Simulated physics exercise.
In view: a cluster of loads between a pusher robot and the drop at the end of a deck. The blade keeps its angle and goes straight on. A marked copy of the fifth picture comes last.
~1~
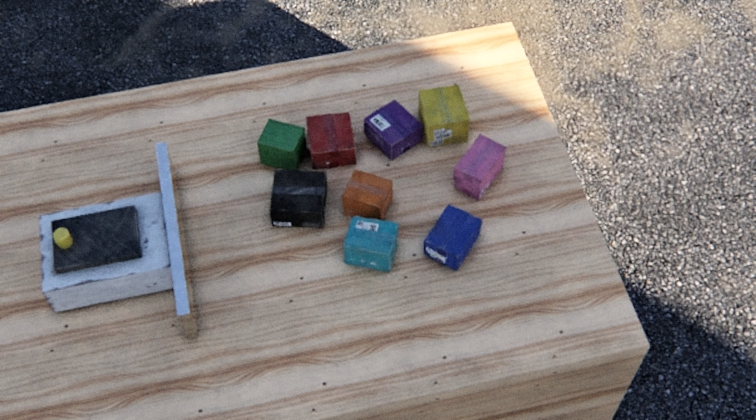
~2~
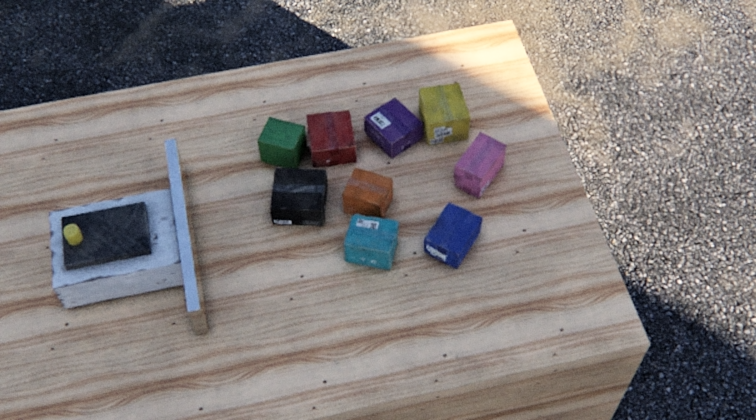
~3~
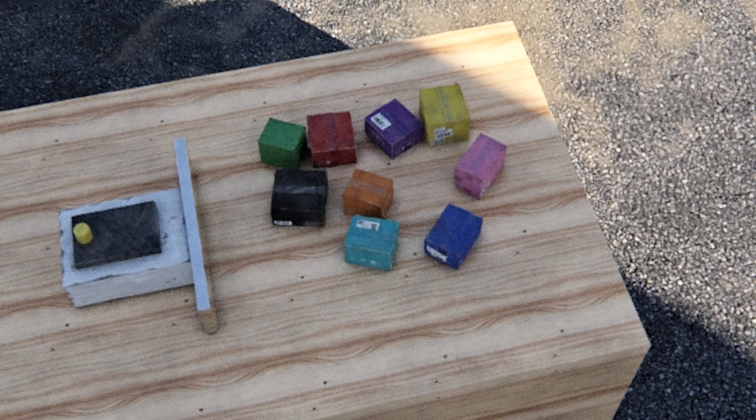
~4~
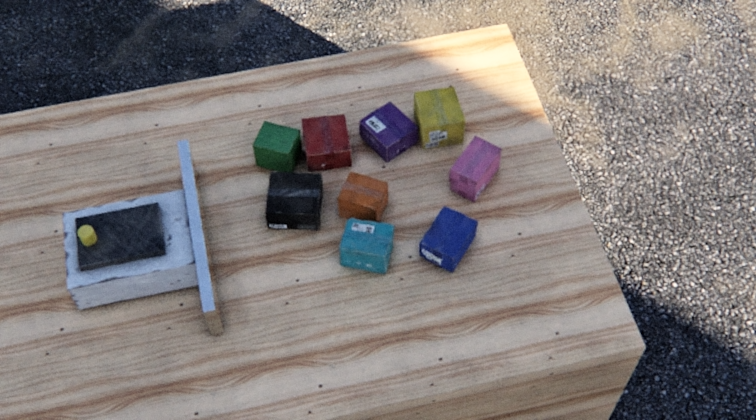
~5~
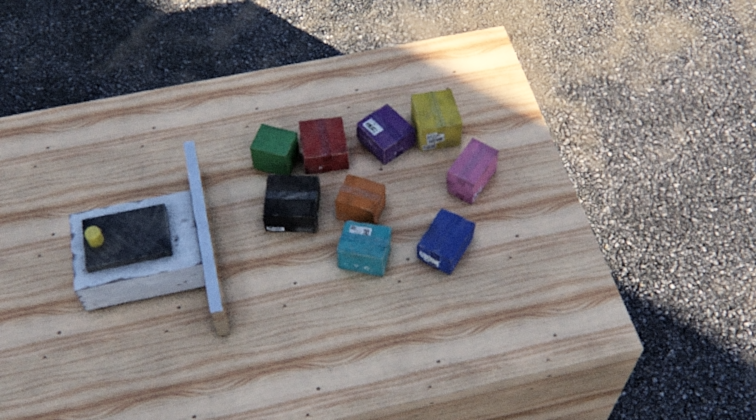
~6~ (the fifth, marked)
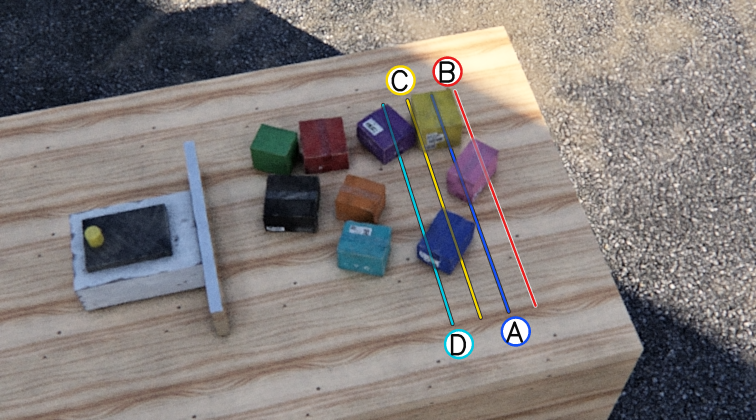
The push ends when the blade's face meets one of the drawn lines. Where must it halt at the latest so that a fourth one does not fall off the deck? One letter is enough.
No farther than B.
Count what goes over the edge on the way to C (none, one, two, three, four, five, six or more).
One.
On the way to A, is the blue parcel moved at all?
Yes.
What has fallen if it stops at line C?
It is the yellow parcel.
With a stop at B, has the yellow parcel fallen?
Yes.
On the marked copy, A at (467, 195); B at (492, 190); C at (441, 201); D at (415, 206).
Taking B. A third of the way, robot (242, 213); yellow parcel (440, 119); green crate (315, 133).
Two thirds of the way, robot (347, 192); yellow parcel (533, 106); pink box (514, 161).
When it is over, robot (428, 176); pink box over the edge; yellow parcel over the edge; three fallen.
As for the rest, A is within the limit but short; C is within the limit but short; D is within the limit but short.
